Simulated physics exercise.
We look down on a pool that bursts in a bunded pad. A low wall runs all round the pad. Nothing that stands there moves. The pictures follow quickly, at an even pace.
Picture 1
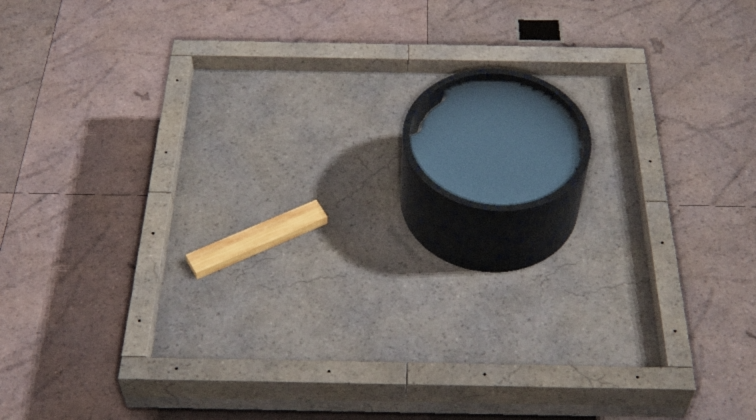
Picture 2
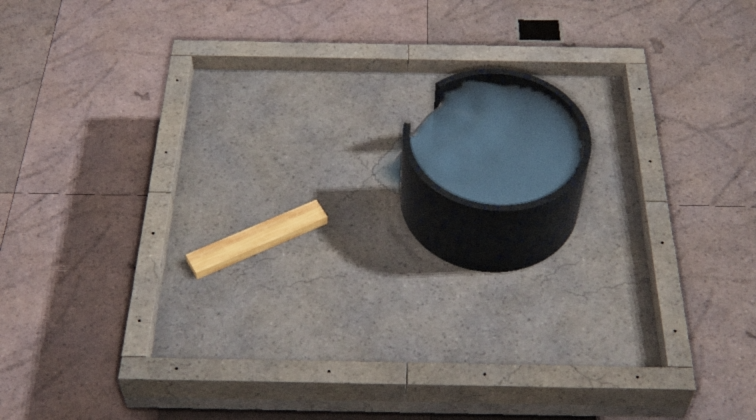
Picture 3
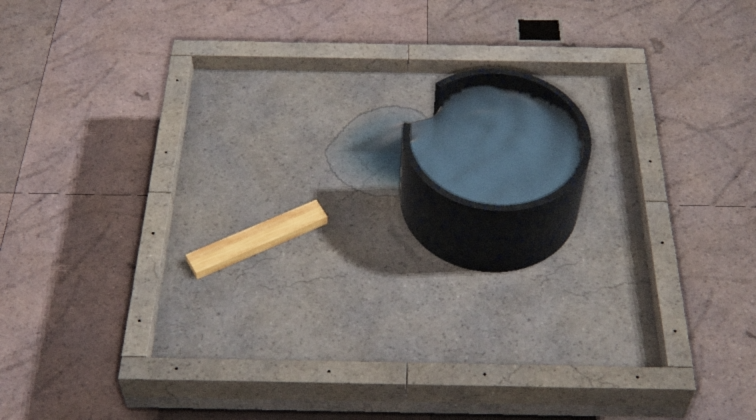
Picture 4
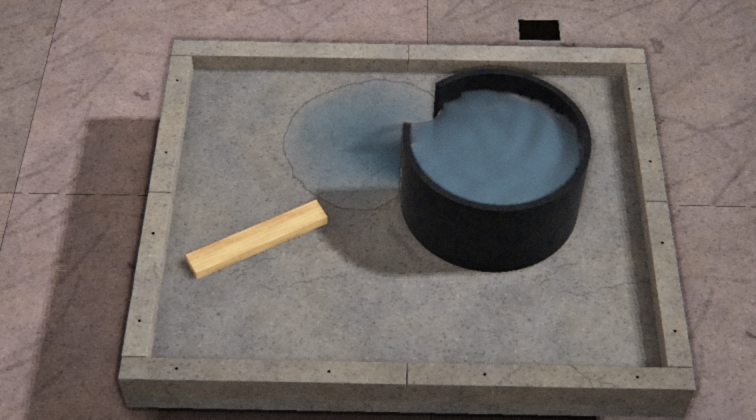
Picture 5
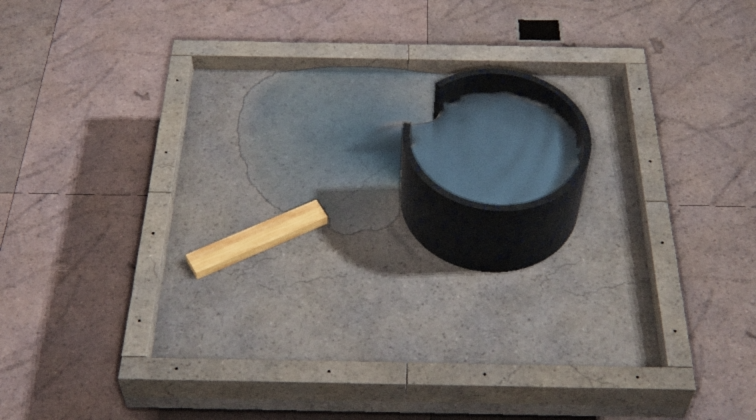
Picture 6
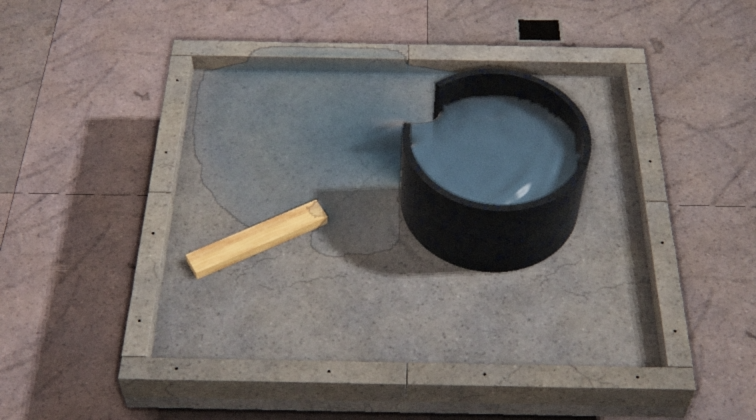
A round black pool opens on its left side and blue water spreads across the pad.
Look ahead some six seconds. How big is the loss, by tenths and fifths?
The share lost is a tenth to a fifth.
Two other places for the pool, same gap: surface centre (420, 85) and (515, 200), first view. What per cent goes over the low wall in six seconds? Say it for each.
About 28 and 8 per cent.
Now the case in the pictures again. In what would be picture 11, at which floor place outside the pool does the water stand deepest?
At about (191, 99).
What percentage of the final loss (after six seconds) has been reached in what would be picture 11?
Roughly 15 per cent.
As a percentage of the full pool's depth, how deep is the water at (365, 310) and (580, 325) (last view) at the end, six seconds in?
Roughly 6 and 4 per cent, in turn.
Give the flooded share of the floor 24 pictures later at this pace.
Near 80 in a hundred.
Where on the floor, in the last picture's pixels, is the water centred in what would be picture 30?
Close to (365, 189).
A moment on, water covers 35 % of the floor; the low wall has let 1 % over.
Next, water covers 35 % of the floor; the low wall has let 2 % over.
Then, water covers 50 % of the floor; the low wall has let 12 % over.
Later, water covers 70 % of the floor; the low wall has let 15 % over.
In the end, water covers 85 % of the floor; the low wall has let 16 % over.
